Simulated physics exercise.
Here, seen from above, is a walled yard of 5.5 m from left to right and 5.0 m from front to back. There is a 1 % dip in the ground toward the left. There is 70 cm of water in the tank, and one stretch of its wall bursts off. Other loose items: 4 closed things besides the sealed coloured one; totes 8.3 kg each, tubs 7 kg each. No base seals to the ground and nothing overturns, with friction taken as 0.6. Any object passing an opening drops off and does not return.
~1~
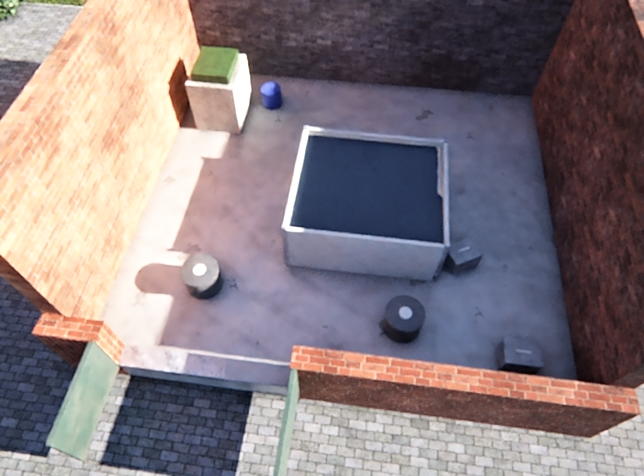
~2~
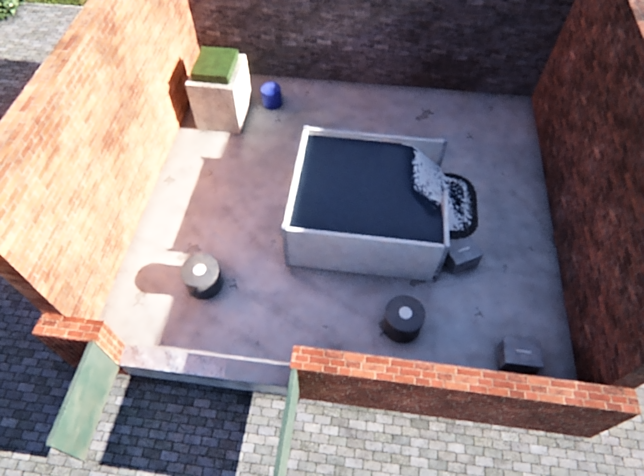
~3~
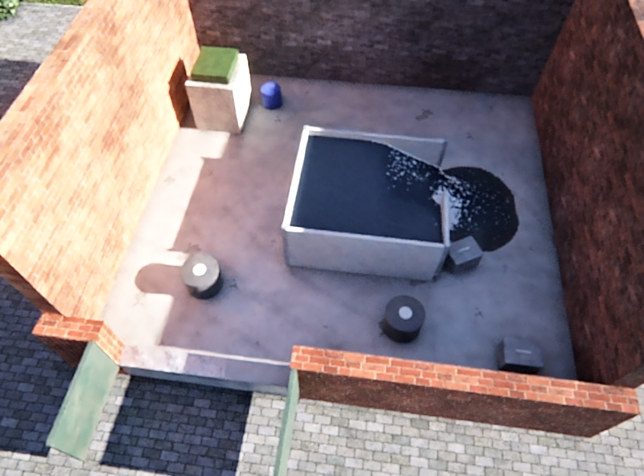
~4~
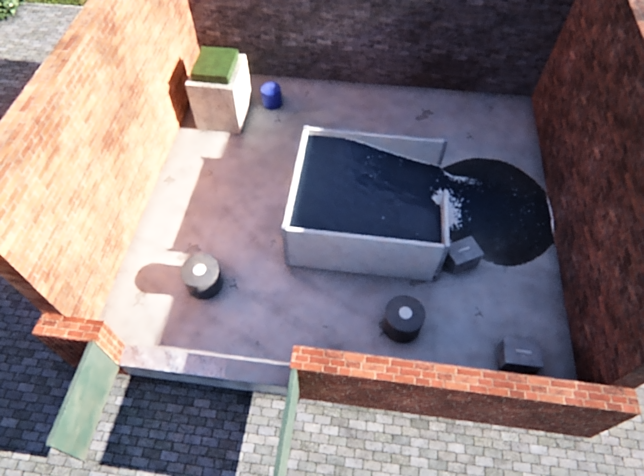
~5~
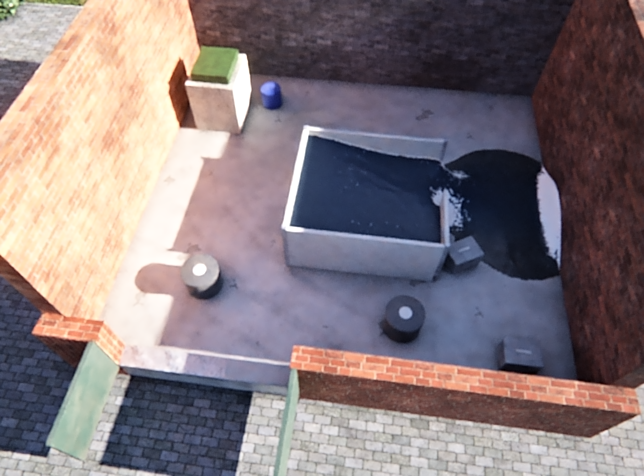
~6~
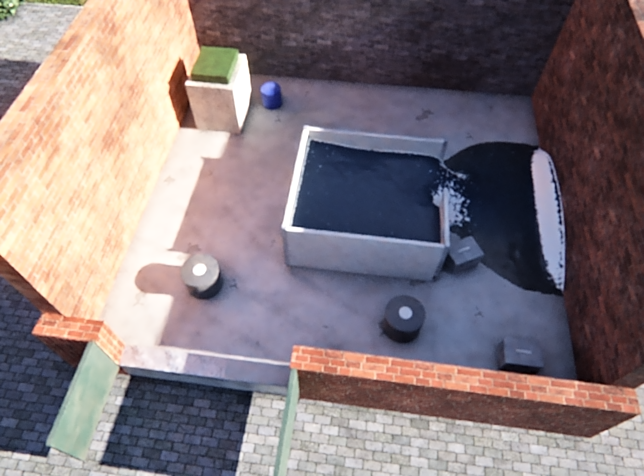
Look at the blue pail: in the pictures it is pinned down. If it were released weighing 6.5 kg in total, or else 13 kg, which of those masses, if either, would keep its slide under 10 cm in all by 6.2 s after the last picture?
Only 13 kg is enough.
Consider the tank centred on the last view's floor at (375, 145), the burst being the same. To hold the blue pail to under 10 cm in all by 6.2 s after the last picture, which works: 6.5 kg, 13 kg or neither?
Then only the heavier mass works.
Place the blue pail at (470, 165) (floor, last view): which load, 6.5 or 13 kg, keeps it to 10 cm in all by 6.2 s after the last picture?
Looks like the outcome is this: No option works.
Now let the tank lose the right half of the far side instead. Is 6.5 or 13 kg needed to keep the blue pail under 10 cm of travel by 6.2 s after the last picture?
In that case no choice suffices.
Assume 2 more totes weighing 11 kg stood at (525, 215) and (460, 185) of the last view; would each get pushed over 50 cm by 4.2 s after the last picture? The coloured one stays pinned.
The first is over the limit, the second over the limit.
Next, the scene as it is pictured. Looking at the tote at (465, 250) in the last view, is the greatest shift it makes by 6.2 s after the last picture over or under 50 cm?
That one stays inside the limit.
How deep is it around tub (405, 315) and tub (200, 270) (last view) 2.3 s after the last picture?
I'd estimate 4 cm for the first and 0 cm for the second.
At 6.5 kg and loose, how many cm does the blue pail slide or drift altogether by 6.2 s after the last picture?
Around 140 centimetres in total.
Then, 0.6 s after the last picture the blue pail would be 0 cm from its start with 6.5 kg and 0 cm from its start with 13 kg; 0 cm of water round it then.
Then, 2.3 s after the last picture the blue pail would be 0 cm from its start with 6.5 kg and 0 cm from its start with 13 kg; 3 cm of water round it then.
Then, 4.2 s after the last picture the blue pail would be 19 cm from its start with 6.5 kg and 0 cm from its start with 13 kg; 7 cm of water round it then.
Then, 6.2 s after the last picture the blue pail would be 111 cm from its start with 6.5 kg and 0 cm from its start with 13 kg; 9 cm of water round it then.
